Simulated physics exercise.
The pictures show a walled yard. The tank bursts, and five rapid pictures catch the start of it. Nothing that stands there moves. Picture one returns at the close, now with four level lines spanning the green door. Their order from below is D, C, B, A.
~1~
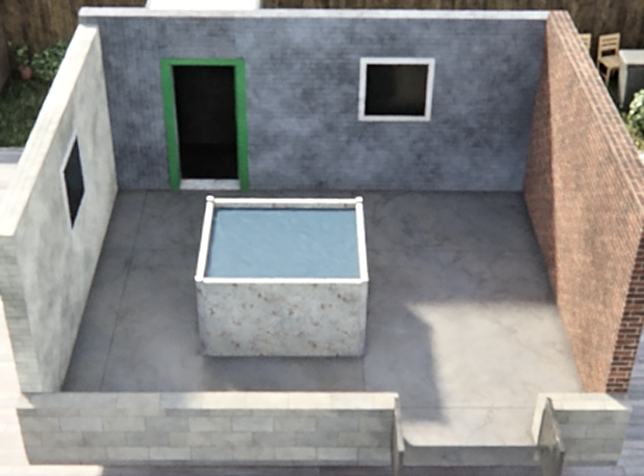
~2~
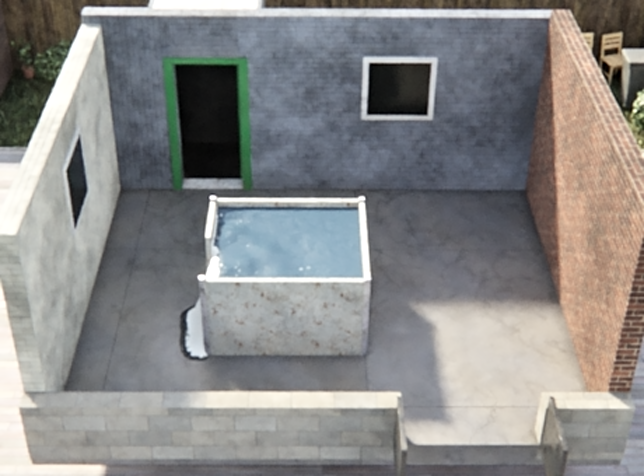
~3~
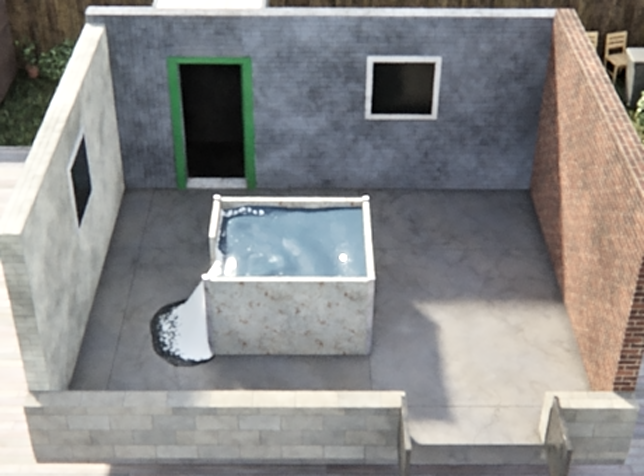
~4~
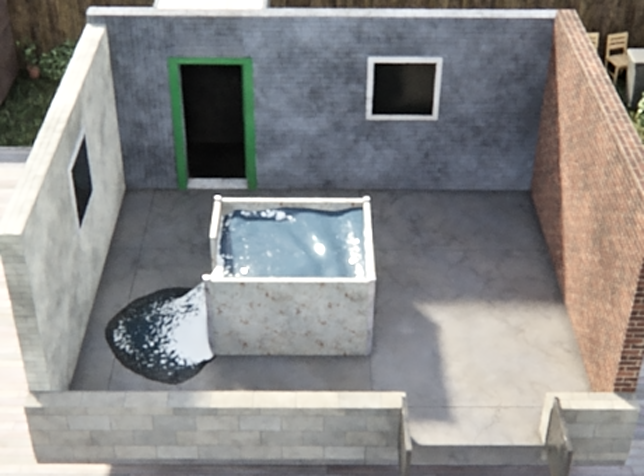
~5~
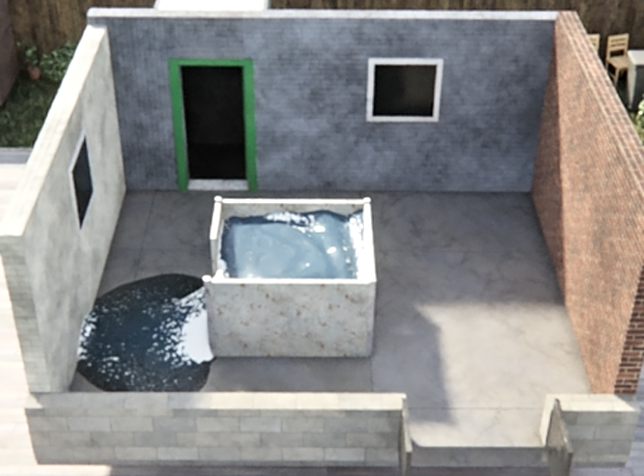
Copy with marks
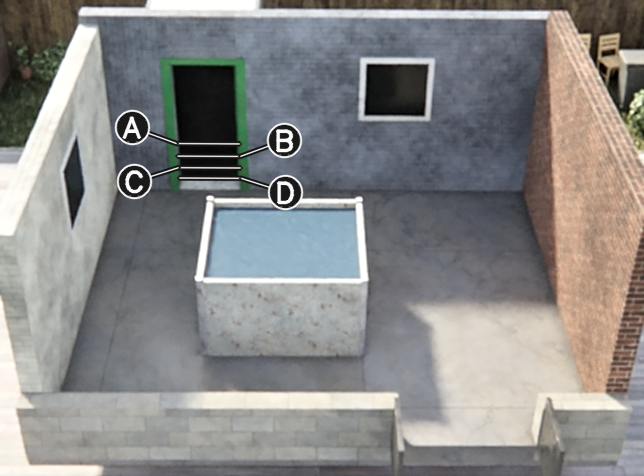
The footage shows a walled yard with a green doorway and a tank of still water; then water pours from the tank's left side, its surface ripples, and a dark, foamy puddle spreads leftward across the ground.
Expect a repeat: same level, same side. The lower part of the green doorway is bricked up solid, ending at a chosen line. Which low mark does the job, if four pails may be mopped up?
Line D.
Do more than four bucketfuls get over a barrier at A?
No, that is safe.
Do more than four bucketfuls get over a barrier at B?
No.
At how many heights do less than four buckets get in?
All of the four.
On the marked copy, A at (208, 143); B at (208, 156); C at (209, 167); D at (210, 178); from the bottom up D, C, B, A.
Choosing A, nothing gets over.
Choosing B, nothing gets over.
Choosing C, nothing gets over.
Choosing D, a splash gets over, under a bucket.
